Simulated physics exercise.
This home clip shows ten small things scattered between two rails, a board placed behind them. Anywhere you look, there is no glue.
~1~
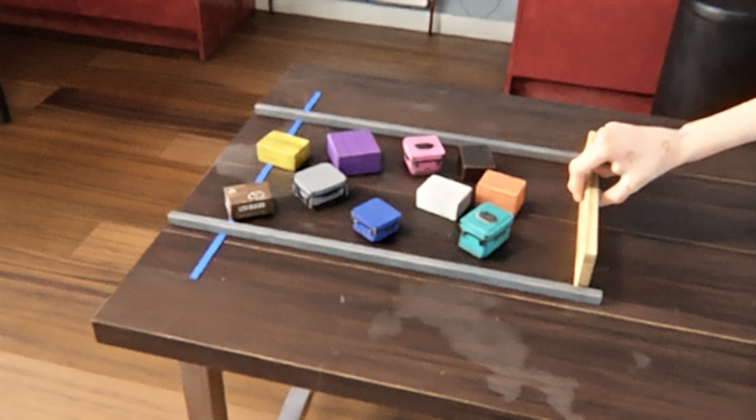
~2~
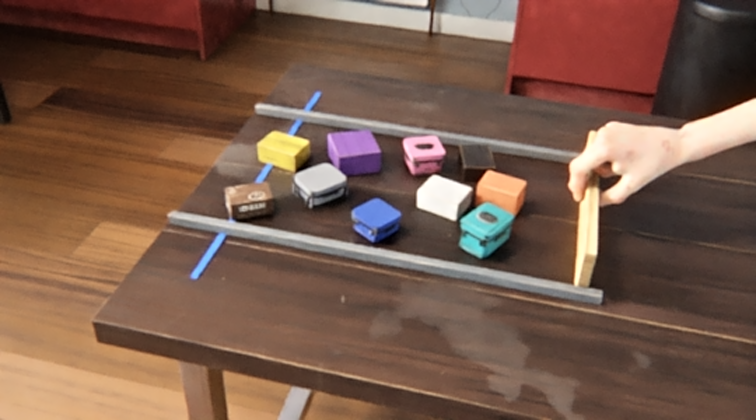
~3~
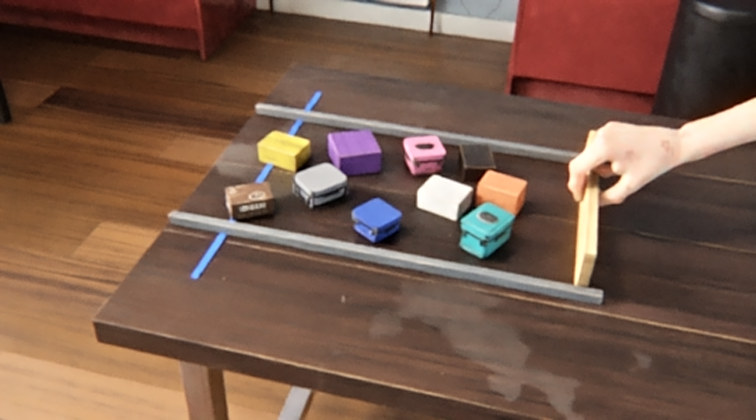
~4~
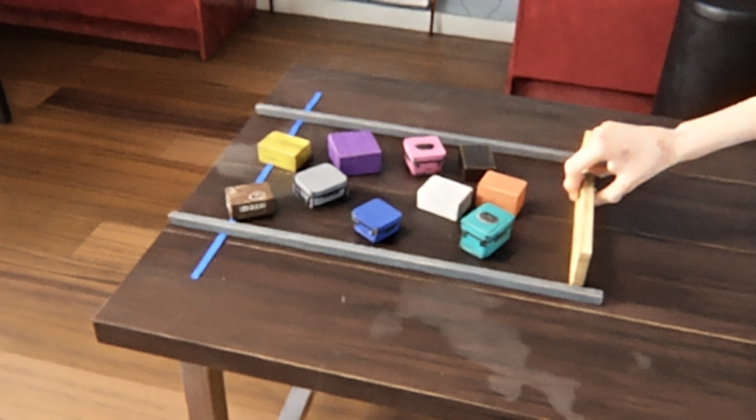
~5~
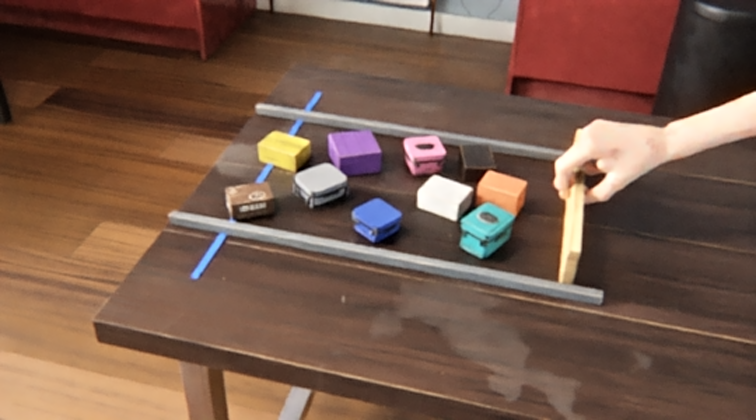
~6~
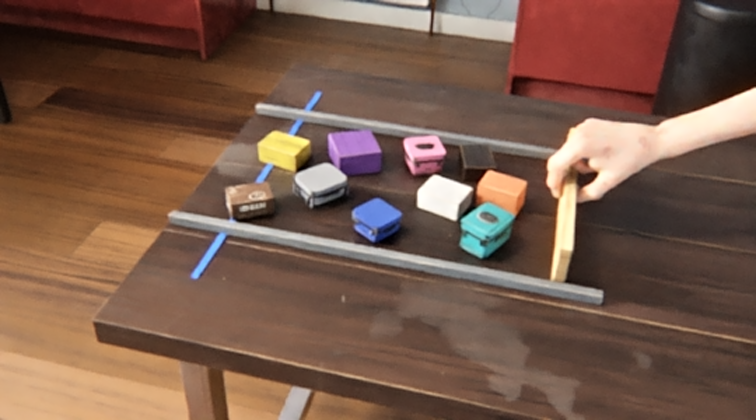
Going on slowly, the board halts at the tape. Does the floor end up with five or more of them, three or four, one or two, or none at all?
Falling ones: Three or four.
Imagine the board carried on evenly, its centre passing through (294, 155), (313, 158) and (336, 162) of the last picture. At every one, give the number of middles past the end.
2, 1 and 0.
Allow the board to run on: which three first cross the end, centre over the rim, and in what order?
Order, earliest first: Brown box, grey case, yellow box.
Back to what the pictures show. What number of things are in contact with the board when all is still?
All in all, 3.
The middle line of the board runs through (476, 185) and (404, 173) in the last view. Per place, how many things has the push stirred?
By then 4, and 9.
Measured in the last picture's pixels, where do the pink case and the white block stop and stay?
(248, 119), and the other (213, 171).
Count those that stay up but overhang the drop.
The overhang total is 3.
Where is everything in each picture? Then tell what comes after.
The first picture shows brown box (249, 201); yellow box (284, 151); grey case (320, 187); board (588, 205); tape (267, 169).
The second picture shows yellow box (284, 151); blue case (377, 222).
The third picture shows grey case (321, 186); orange block (501, 194).
The fourth picture shows brown box (250, 201); black block (477, 163).
The fifth picture shows yellow box (285, 151); white block (445, 197).
The sixth picture shows brown box (250, 201); yellow box (285, 151); grey case (321, 186); board (567, 201); tape (268, 169).
Soon after, none off yet; brown box at rest near (250, 201); yellow box at rest near (285, 151); grey case at rest near (321, 186).
After that, none off yet; brown box moving near (238, 202); yellow box displaced a little near (263, 152); grey case displaced about its own width near (277, 187).
And then, none off yet; brown box tilting well over near (166, 203); yellow box displaced about its own width near (222, 156); grey case displaced well along near (208, 184).
In the end, the number that fall off is three or four; gone, purple block, grey case, yellow box and brown box.
